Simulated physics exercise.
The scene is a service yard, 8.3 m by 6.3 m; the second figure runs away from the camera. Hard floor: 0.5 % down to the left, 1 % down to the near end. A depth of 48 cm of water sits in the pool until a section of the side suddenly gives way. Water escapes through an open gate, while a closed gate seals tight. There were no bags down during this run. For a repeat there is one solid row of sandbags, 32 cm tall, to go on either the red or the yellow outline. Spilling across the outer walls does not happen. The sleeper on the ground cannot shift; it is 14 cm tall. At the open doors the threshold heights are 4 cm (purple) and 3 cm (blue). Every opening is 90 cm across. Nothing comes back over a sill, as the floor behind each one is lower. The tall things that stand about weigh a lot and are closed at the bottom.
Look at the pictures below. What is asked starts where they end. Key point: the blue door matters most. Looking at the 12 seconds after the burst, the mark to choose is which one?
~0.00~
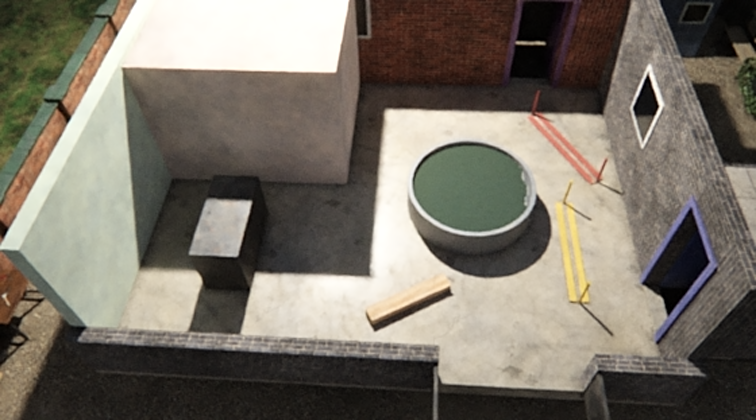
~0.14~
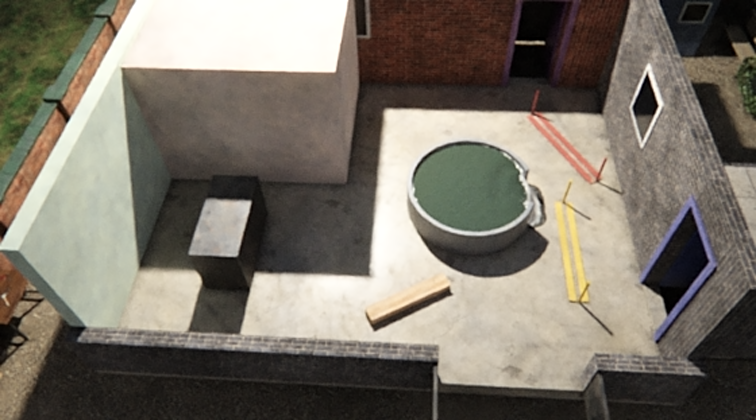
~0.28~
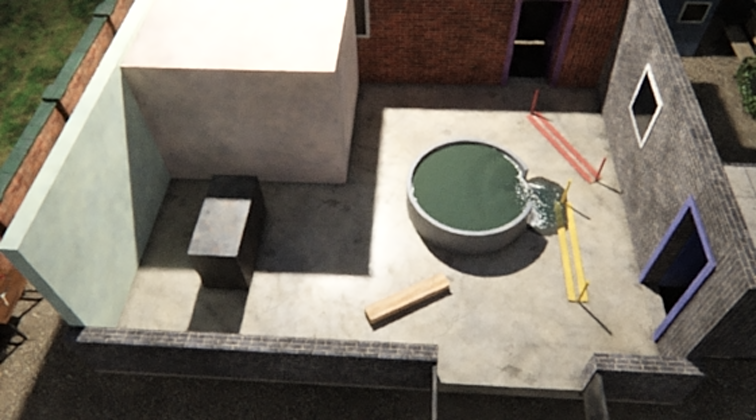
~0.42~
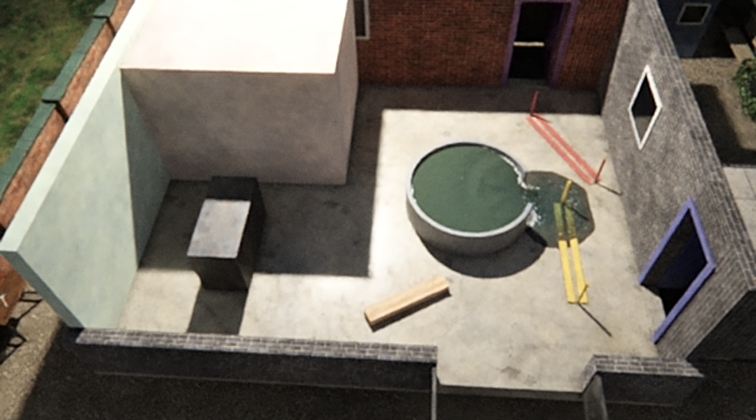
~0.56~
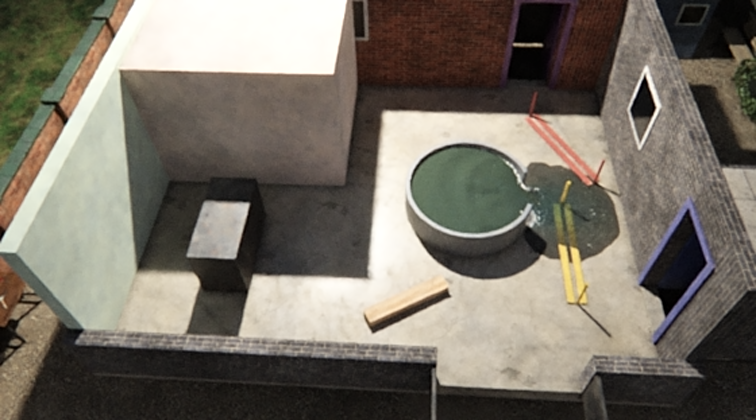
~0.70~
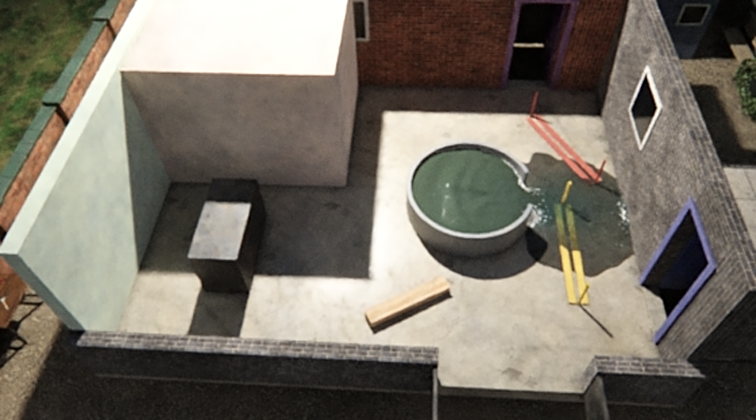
Choose the yellow mark.
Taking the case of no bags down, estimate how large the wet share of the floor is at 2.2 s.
20 %.
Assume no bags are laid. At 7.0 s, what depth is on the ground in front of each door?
Depths in centimetres: Purple 6, blue 4.
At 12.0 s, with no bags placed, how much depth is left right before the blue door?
3.5 cm.
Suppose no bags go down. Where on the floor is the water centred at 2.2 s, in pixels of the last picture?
(515, 209).
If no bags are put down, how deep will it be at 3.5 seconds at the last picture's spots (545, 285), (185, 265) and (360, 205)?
Around 0 cm, 0 cm and 0 cm.
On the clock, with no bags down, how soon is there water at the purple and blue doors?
Purple: 2.6 s; blue: 1.4 s.
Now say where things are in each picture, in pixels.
Still water, 48 cm deep, in the pool at (471, 187), in the first frame.
The front is at a hidden place, 0.4 m from the gap at (528, 199); 0.2 m2 of floor is under water; 48 cm left at the back of the pool, in the second frame.
The front is at (559, 190), 0.8 m from the gap at (527, 201); 0.7 m2 of floor is under water; 48 cm left at the back of the pool, in the third frame.
Water pours out at (526, 203) and has run 1.1 m, to (589, 227); typically 5 cm deep outside, 48 cm at the pool's back, in the fourth frame.
Water pours out at (526, 203) and has run 1.5 m, to (613, 228); typically 4 cm deep outside, 48 cm at the pool's back, in the fifth frame.
Water pours out at (527, 203) and has run 1.9 m, to (633, 246); typically 4 cm deep outside, 48 cm at the pool's back, in the sixth frame.
After 1.4 s water covers 15 % of the floor and is deepest (26 cm) near (531, 209) in the run without bags; in at the blue door, 0 L with no bags, 0 L with the row on red, 0 L on yellow.
After 2.2 s water covers 20 % of the floor and is deepest (24 cm) near (614, 212) in the run without bags; in at the blue door, 5 L with no bags, 5 L with the row on red, 0 L on yellow.
After 3.5 s water covers 30 % of the floor and is deepest (17 cm) near (652, 380) in the run without bags; in at the blue door, 17 L with no bags, 18 L with the row on red, 0 L on yellow.
After 7.0 s water covers 55 % of the floor and is deepest (10 cm) near (627, 379) in the run without bags; in at the blue door, 30 L with no bags, 35 L with the row on red, 0 L on yellow.
After 12.0 s water covers 80 % of the floor and is deepest (6 cm) near (614, 378) in the run without bags; in at the blue door, 37 L with no bags, 46 L with the row on red, 0 L on yellow.
